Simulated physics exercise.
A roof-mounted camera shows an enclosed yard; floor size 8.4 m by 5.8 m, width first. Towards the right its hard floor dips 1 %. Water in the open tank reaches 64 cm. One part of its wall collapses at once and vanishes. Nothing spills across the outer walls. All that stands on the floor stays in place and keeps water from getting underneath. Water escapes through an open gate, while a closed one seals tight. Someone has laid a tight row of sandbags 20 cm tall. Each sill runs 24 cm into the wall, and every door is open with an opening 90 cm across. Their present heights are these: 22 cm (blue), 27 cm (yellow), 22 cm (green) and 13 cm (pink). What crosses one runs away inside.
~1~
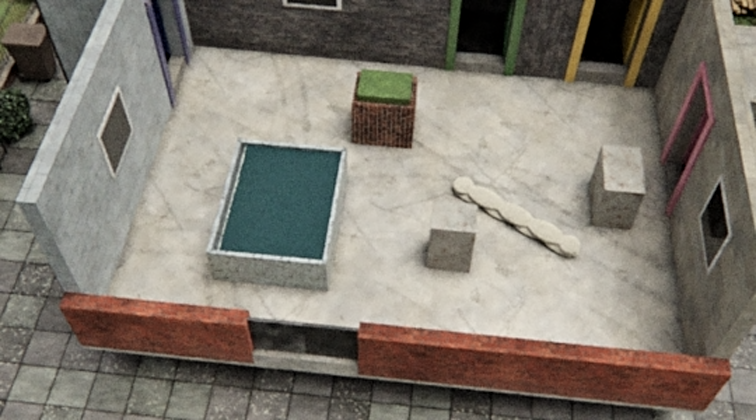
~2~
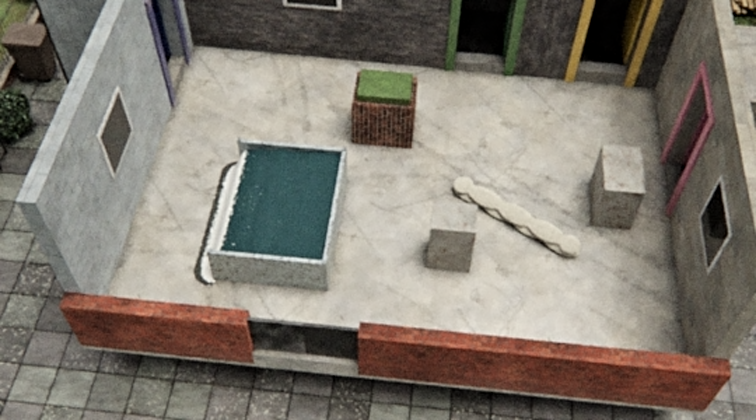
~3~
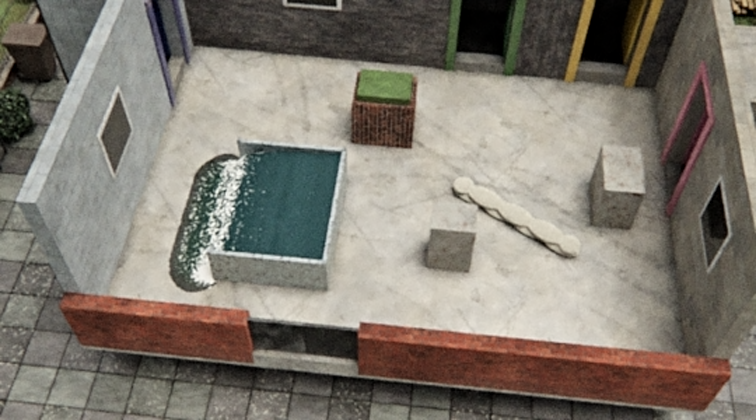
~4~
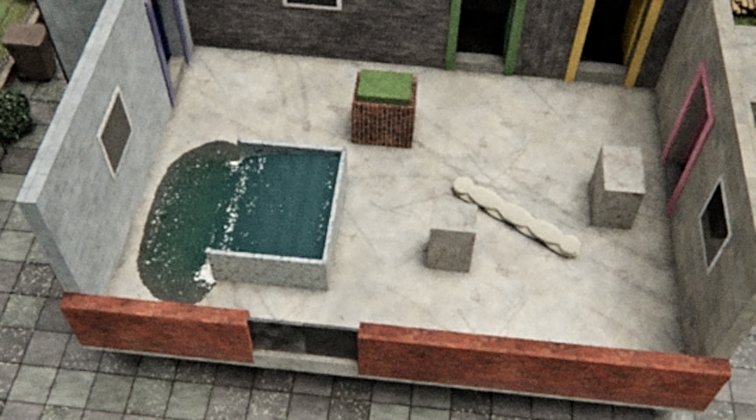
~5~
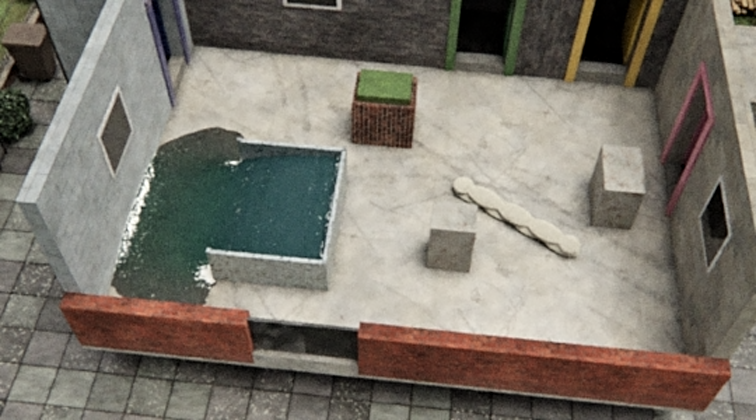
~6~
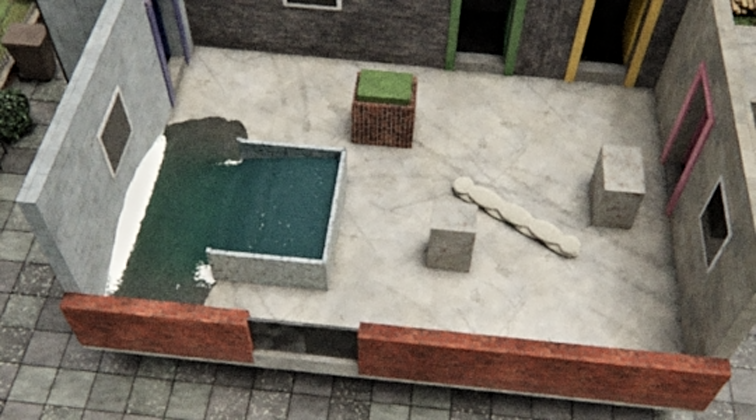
Water in an open, pale-walled tank at the left of a walled yard, seen from above by a still camera, lies calm until the tank's left side vanishes. Around it on the pale floor stand a brick block with a green top, two grey blocks and a wavy cream barrier, with green, yellow, blue and pink doorways beyond. The dark green water pours out leftward in white foam, spreads in a rounded sheet and runs up against the left wall.
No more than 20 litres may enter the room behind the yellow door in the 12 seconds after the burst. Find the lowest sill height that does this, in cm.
The lowest height is about 7 cm.
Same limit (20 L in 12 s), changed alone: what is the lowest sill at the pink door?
At the pink door you'd want roughly 9.0 cm.
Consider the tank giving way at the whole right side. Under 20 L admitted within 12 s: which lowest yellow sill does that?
A minimum of about 12.5 cm.
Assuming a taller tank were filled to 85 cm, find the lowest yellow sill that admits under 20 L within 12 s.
Something near 10.5 cm should do.
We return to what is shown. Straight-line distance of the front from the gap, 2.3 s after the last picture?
4.4 metres.
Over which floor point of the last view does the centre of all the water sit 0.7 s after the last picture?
About (214, 220).
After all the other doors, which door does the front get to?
The answer is the pink door.
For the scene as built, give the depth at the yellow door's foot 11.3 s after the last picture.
Lab note: Depth approx. 8.5 cm.
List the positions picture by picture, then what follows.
The first picture shows still water, 64 cm deep, in the open tank at (280, 201); the yellow door at (611, 41) is dry.
In the second picture, water pours out at (231, 212) and has run 0.3 m, to (201, 274); about 8 cm deep outside, 64 cm at the back.
In the third picture, the gap is at (231, 214), the front 0.7 m out at (175, 265); the back of the open tank holds 64 cm.
In the fourth picture, the gap is at (232, 215), the front 1.2 m out at (143, 251); the back of the open tank holds 59 cm.
In the fifth picture, the gap is at (232, 215), the front 1.5 m out at (115, 276); the back of the open tank holds 54 cm.
In the sixth picture, the gap is at (232, 216), the front 1.7 m out at a hidden place; the back of the open tank holds 53 cm; 6.5 m in a straight line remain to the yellow door at (611, 41).
Then, 0.7 s after the last picture water covers 15 % of the floor, deepest (48 cm) near (99, 322); it has not reached the yellow door.
Then, 2.3 s after the last picture water covers 35 % of the floor, deepest (26 cm) near (189, 60); it has not reached the yellow door.
Then, 11.3 s after the last picture water covers 95 % of the floor, deepest (10 cm) near (652, 111); 9 cm at the yellow door, 0 litres in over its 27 cm sill.
At the yellow door as built, the water peaked near 12 cm, 8.9 s after the last picture.
With a sill of 6 cm, 27 litres would have come in within the 12 s; with 8.5 cm, 8 litres. So under 20 litres takes about 7 cm.
